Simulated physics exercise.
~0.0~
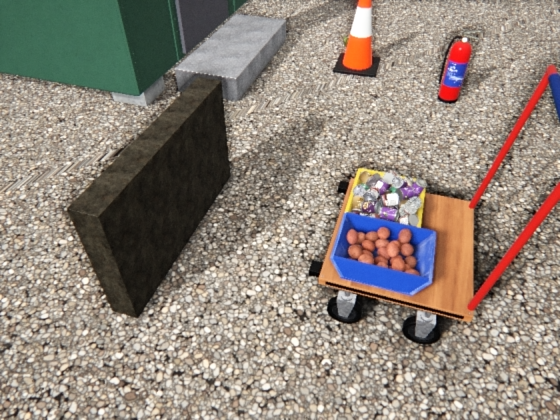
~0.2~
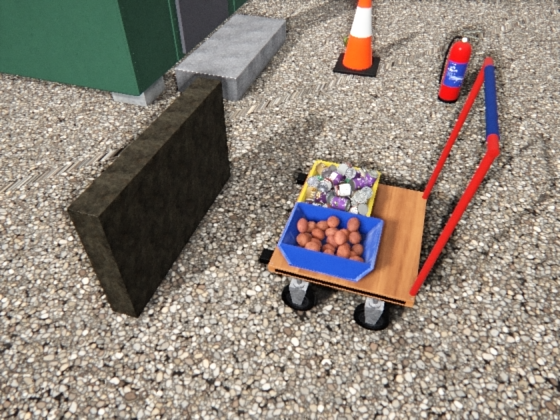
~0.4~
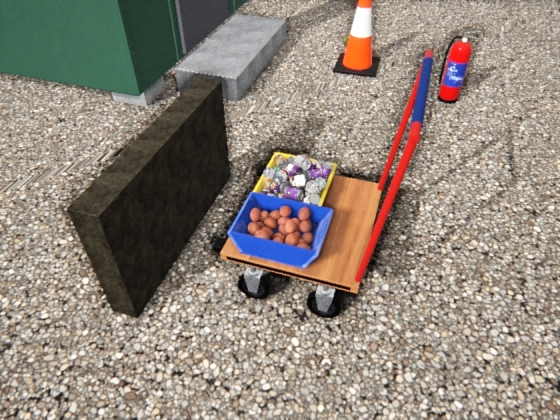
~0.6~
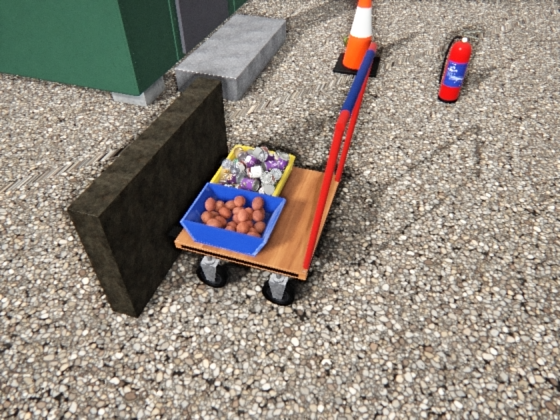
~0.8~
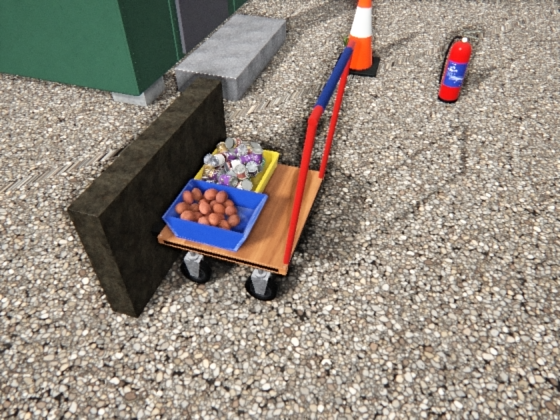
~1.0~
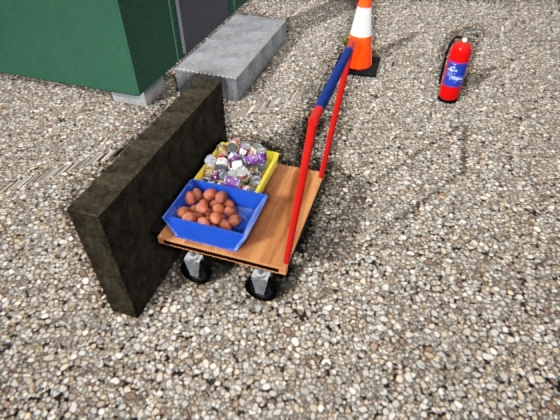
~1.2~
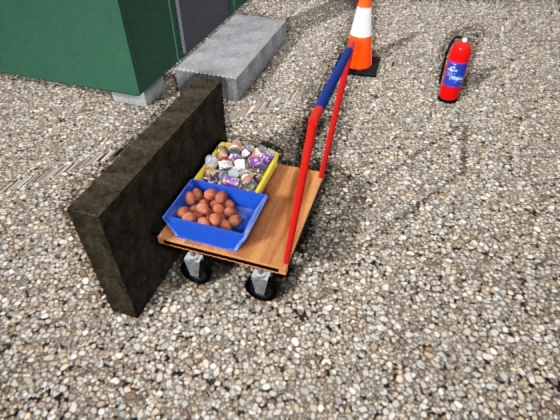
A dark, upright wall slab stands at the left of a gravel yard seen from above at an angle, with a green structure and a grey block behind it. To the right, a flat wooden trolley with a red and blue handle carries a blue container of red potatoes and a yellow container of small tins. An orange and white cone and a red fire extinguisher stand at the back. The trolley rolls left across the gravel and comes to a stop close against the wall. It stays upright there, with the potatoes and tins still in their containers.
